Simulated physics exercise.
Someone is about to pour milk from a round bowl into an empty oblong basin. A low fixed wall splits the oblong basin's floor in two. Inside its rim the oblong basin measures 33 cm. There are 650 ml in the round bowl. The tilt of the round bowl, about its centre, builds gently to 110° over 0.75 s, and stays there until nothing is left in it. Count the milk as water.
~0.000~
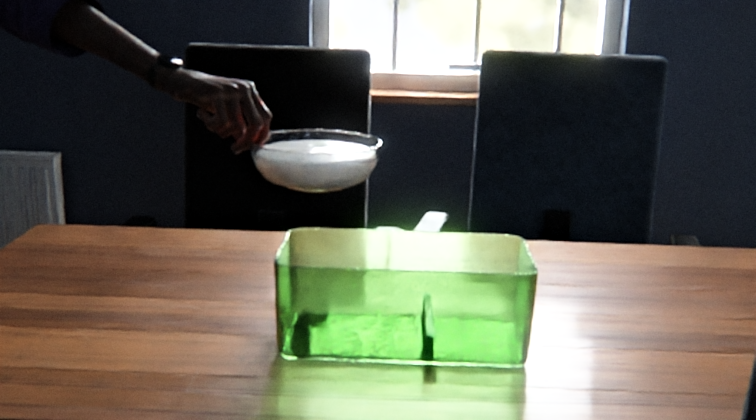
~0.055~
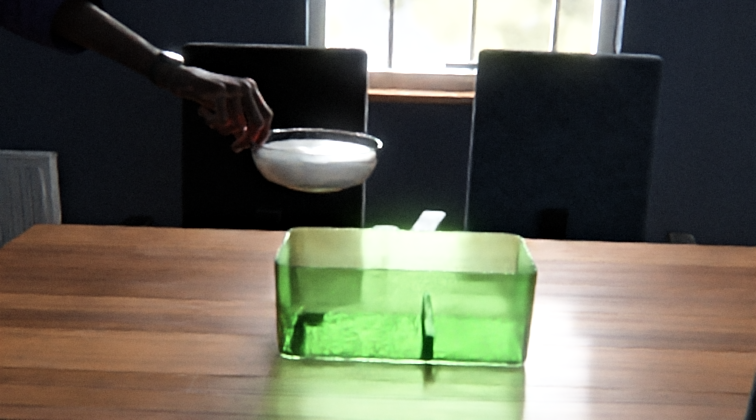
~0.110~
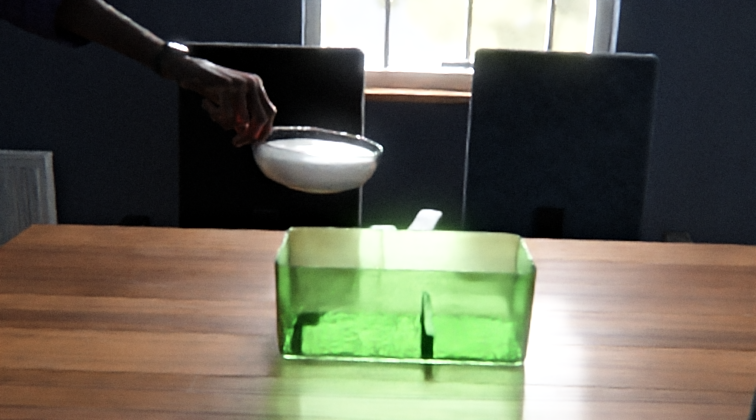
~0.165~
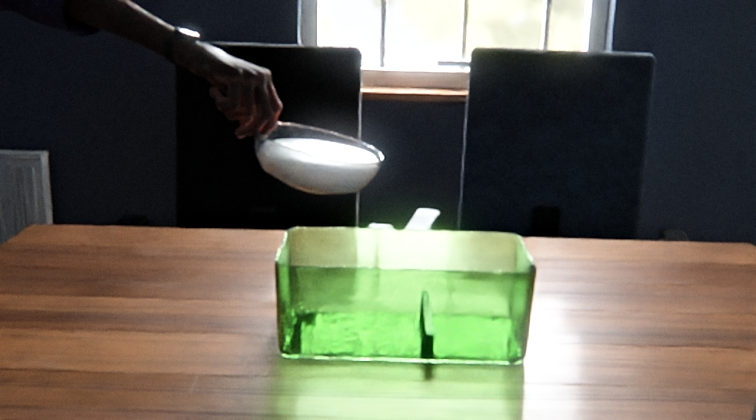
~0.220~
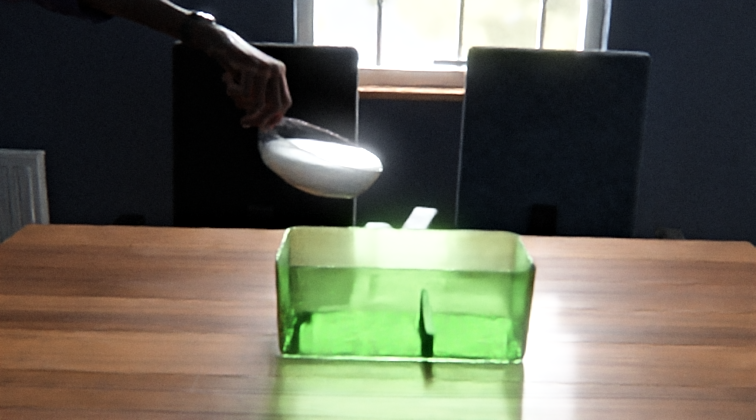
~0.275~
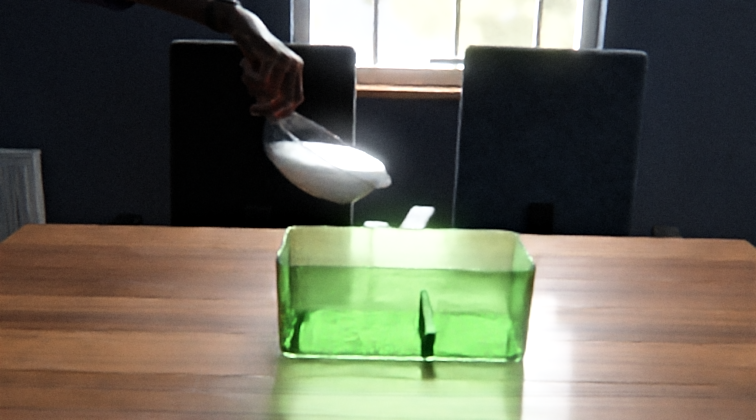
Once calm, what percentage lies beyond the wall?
Roughly 24 per cent is past the wall.
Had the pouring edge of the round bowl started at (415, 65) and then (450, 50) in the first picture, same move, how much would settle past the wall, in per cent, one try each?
In turn about 65 and 60 per cent.
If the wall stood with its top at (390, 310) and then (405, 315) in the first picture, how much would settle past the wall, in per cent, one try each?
First 75, then 55 per cent.
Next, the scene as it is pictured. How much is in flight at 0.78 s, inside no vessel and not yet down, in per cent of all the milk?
About 4 per cent.
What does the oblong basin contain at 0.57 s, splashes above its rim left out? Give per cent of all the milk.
Near 84 in a hundred.
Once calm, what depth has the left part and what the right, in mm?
Left about 16 mm, right about 8 mm.
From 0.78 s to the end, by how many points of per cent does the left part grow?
Near 0 in a hundred.
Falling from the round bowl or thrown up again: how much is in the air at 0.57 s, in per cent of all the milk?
Some 12 per cent.
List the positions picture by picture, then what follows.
In the first frame, it leans 0°; its right rim is at (381, 145); the milk meets the walls at (255, 149) and (377, 153); the oblong basin's rim runs from (282, 247) to (530, 255); the wall's top is at (429, 314).
In the second frame, it leans 1°; its right rim is at (381, 146); the milk meets the walls at (255, 148) and (377, 154).
In the third frame, it leans 6°; its right rim is at (381, 151); the milk meets the walls at (256, 147) and (378, 156).
In the fourth frame, it leans 13°; its right rim is at (382, 159); the milk meets the walls at (259, 144) and (379, 159).
In the fifth frame, it leans 22°; its right rim is at (381, 169); the milk meets the walls at (262, 144) and (383, 165); 1 per cent is over the edge.
In the sixth frame, it leans 33°; its right rim is at (378, 181); the milk meets the walls at (268, 146) and (369, 165); 9 per cent is over the edge.
Then, 0.57 s in, the tilt is 95° and 4 per cent is still to pour, 63 is left of the wall and 20 right of it.
Then, 0.78 s in, the tilt is 110° and 0 per cent is still to pour, 73 is left of the wall and 23 right of it.
Then, 1.01 s in, the tilt is 110° and 0 per cent is still to pour, 74 is left of the wall and 24 right of it.
Then, 1.25 s in, the tilt is 110° and 0 per cent is still to pour, 73 is left of the wall and 24 right of it.
Finally, 73 per cent lies left of the wall, 24 right of it and 2 outside.
